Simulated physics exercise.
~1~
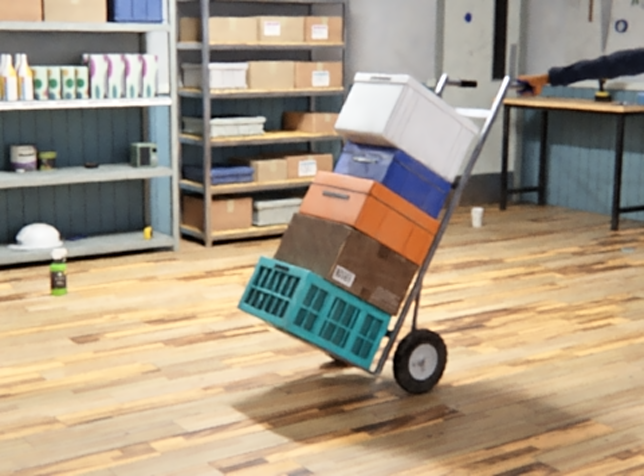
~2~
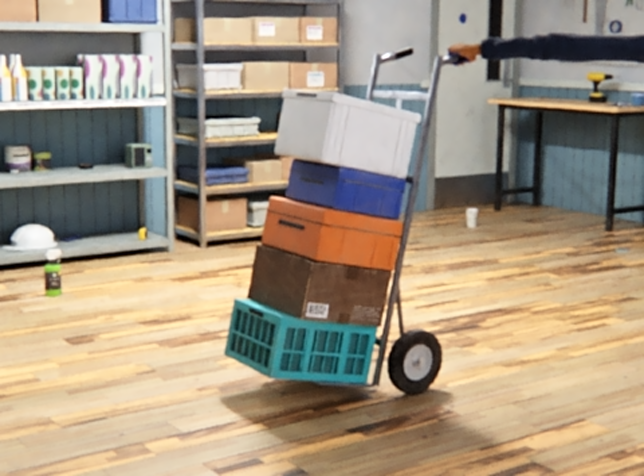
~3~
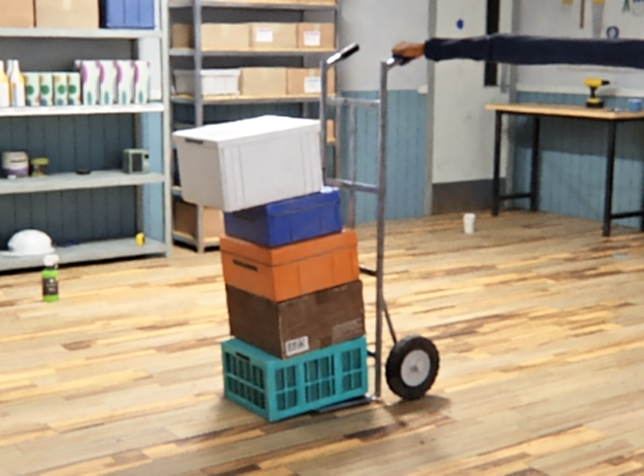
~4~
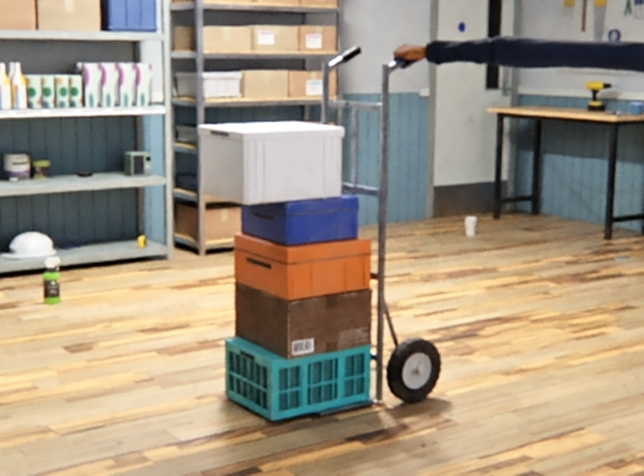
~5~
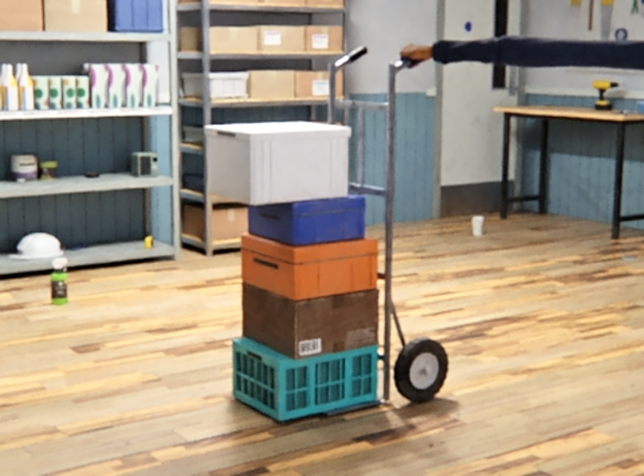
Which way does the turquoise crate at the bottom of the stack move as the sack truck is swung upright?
The turquoise crate moves down, ending close to the floor.
